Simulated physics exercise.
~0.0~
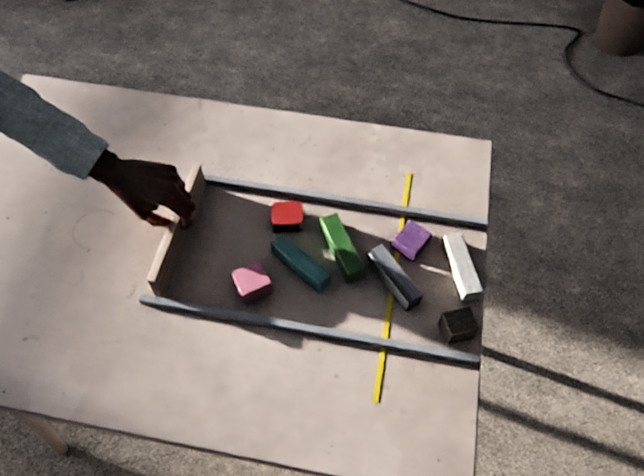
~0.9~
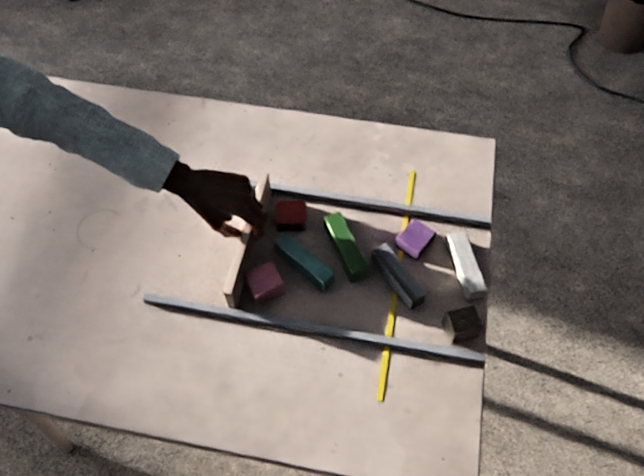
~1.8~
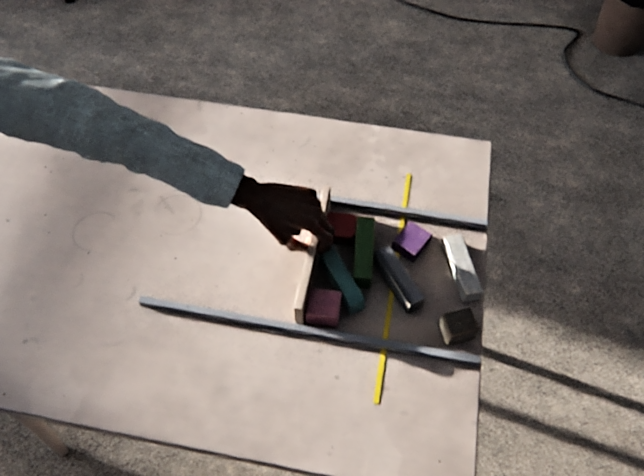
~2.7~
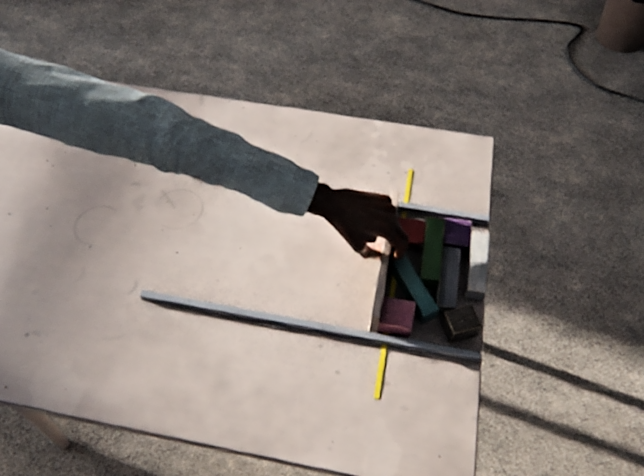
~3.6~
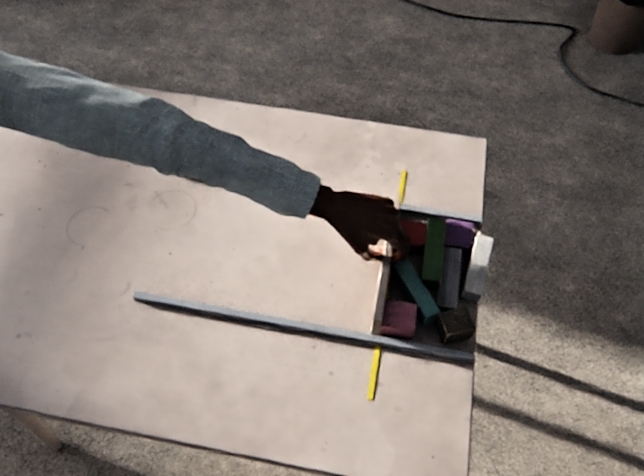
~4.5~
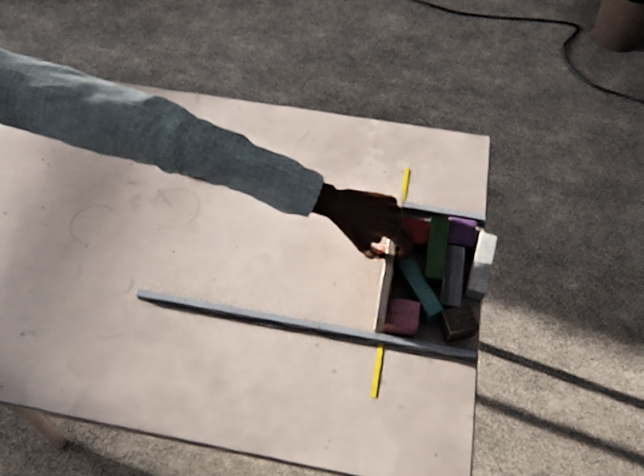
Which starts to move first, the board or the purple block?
The board starts to move first. The purple block stays where it is until the board has pushed the other blocks up toward it, and only then does it shift to the right.
